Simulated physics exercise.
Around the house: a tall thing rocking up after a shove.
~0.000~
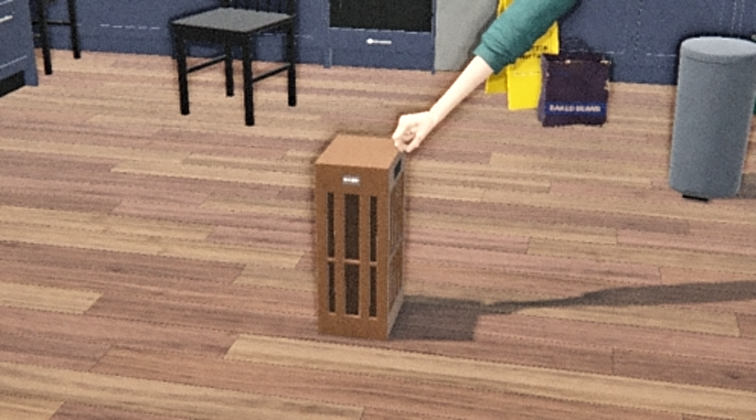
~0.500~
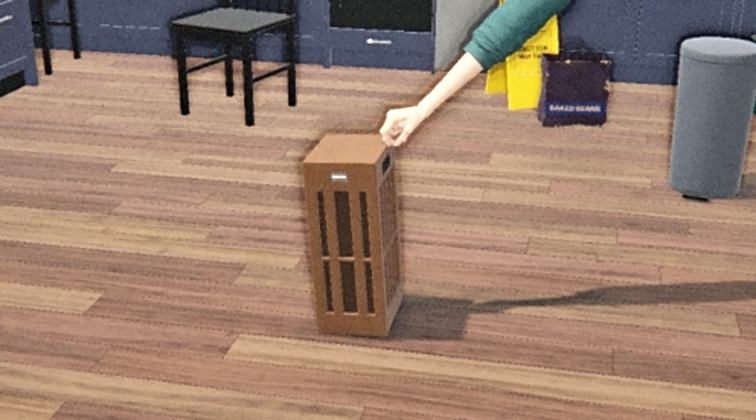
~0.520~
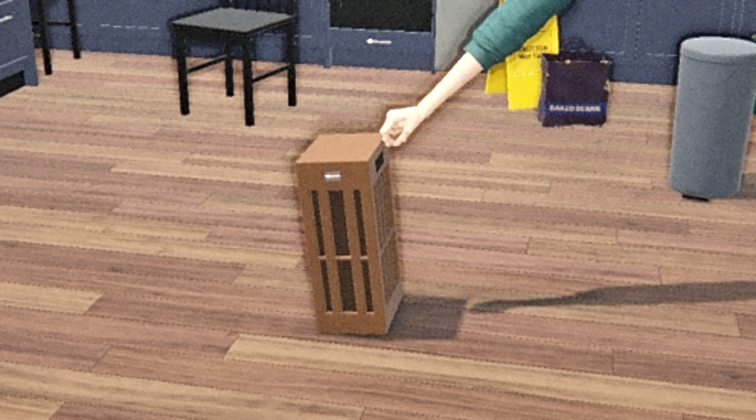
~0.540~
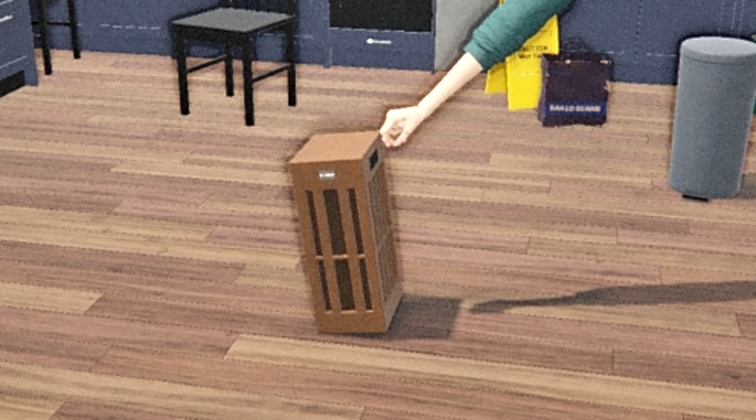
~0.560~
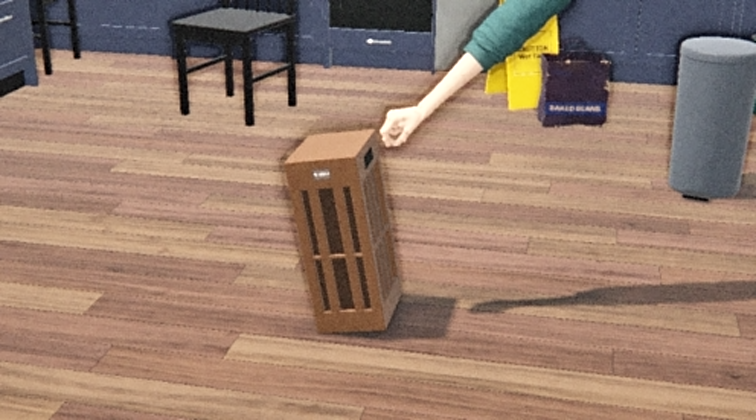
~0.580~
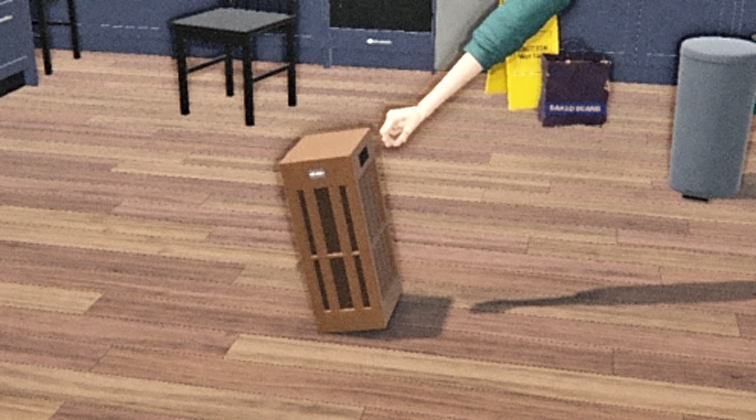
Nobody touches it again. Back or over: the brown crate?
As it turns out, the brown crate goes down on its side.
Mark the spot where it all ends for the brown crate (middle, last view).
Roughly at (245, 275).
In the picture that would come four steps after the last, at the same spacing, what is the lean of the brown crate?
It would show 16°.
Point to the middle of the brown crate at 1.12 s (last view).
Near (290, 232).
After 1.12 s, brown crate 45° off upright near (290, 232).
At rest (2.7 s), the brown crate topples, near (245, 275).
